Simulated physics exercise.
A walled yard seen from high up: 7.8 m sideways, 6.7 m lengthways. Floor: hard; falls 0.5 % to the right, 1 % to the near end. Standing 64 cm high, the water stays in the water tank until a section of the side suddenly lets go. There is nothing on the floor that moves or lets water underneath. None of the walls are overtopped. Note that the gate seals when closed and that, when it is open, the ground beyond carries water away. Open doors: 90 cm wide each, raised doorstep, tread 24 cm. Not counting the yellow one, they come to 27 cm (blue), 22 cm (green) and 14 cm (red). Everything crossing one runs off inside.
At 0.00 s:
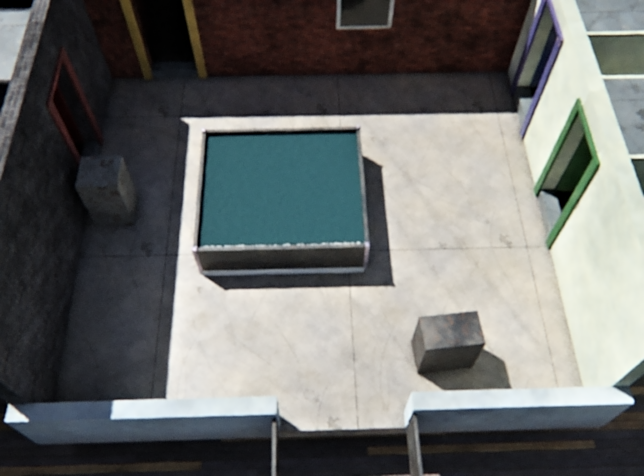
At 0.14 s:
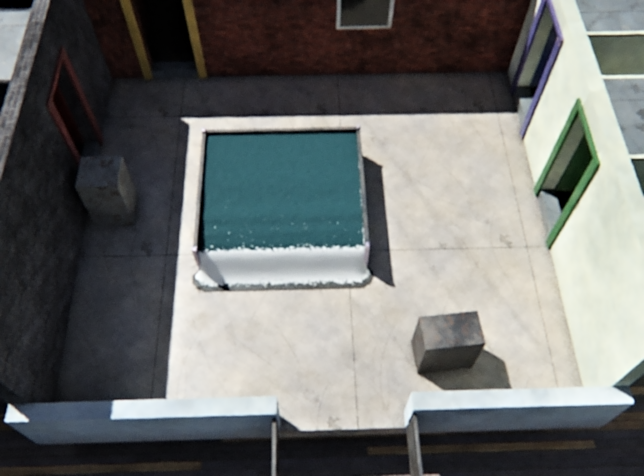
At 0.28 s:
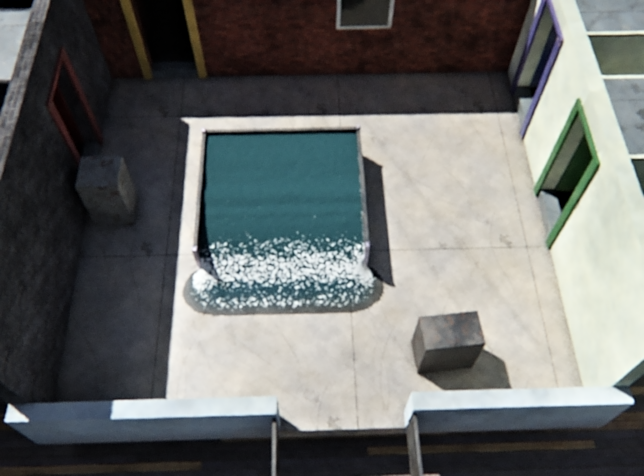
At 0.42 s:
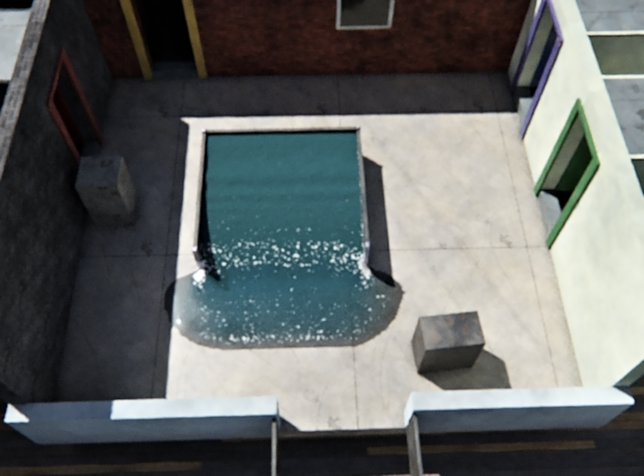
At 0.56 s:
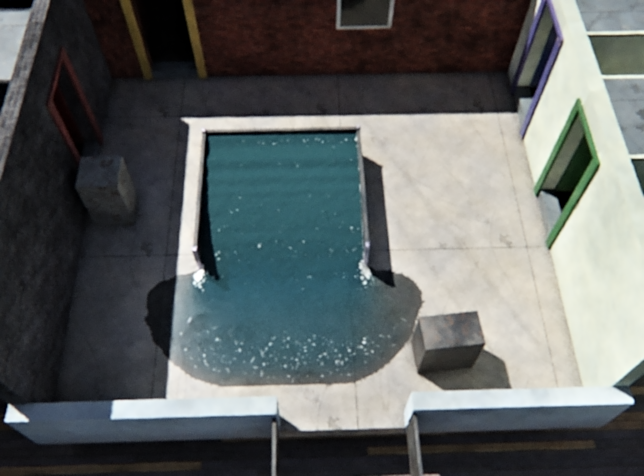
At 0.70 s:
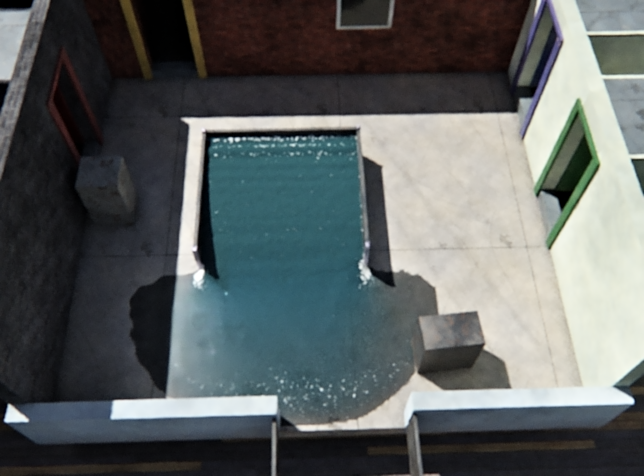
At the start, a raised tank of still green-blue water sits in a walled yard with two grey blocks. Its near side opens and water pours out in a white, foaming band, then spreads across the pale floor in a widening rounded sheet, reaching the block on the right and the front wall's gap.
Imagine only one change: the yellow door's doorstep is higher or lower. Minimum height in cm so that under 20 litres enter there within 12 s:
7 cm.
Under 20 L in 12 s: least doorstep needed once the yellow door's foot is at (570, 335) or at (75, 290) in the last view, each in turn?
In turn: Roughly 8.0 cm, roughly 8.0 cm.
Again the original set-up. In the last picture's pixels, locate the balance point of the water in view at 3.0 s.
The balance point sits at roughly (260, 307).
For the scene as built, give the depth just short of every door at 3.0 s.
Depths in cm: Blue 0, yellow 0, green 0, red 0.
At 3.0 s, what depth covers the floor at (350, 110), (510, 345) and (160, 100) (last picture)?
0, 3 and 0 cm, respectively.
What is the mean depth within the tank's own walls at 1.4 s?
About 36 centimetres.
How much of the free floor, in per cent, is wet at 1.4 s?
Near 25 per cent of the open floor.
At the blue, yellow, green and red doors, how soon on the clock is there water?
Blue = 7.0 s, yellow = 5.5 s, green = 4.0 s, red = 3.6 s.
After 1.4 s water covers 25 % of the floor, deepest (42 cm) near (252, 402); it has not reached the yellow door.
After 3.0 s water covers 40 % of the floor, deepest (38 cm) near (51, 420); it has not reached the yellow door.
After 12.0 s water covers 100 % of the floor, deepest (9 cm) near (560, 406); 4 cm at the yellow door, 0 litres in over its 18 cm doorstep.
At the yellow door as built, the water arrived by 5.7 s and peaked near 12 cm at 6.0 s.
With a doorstep of 6.5 cm, 28 litres would have come in within the 12 s; with 9 cm, 7 litres. So under 20 litres takes about 7 cm.
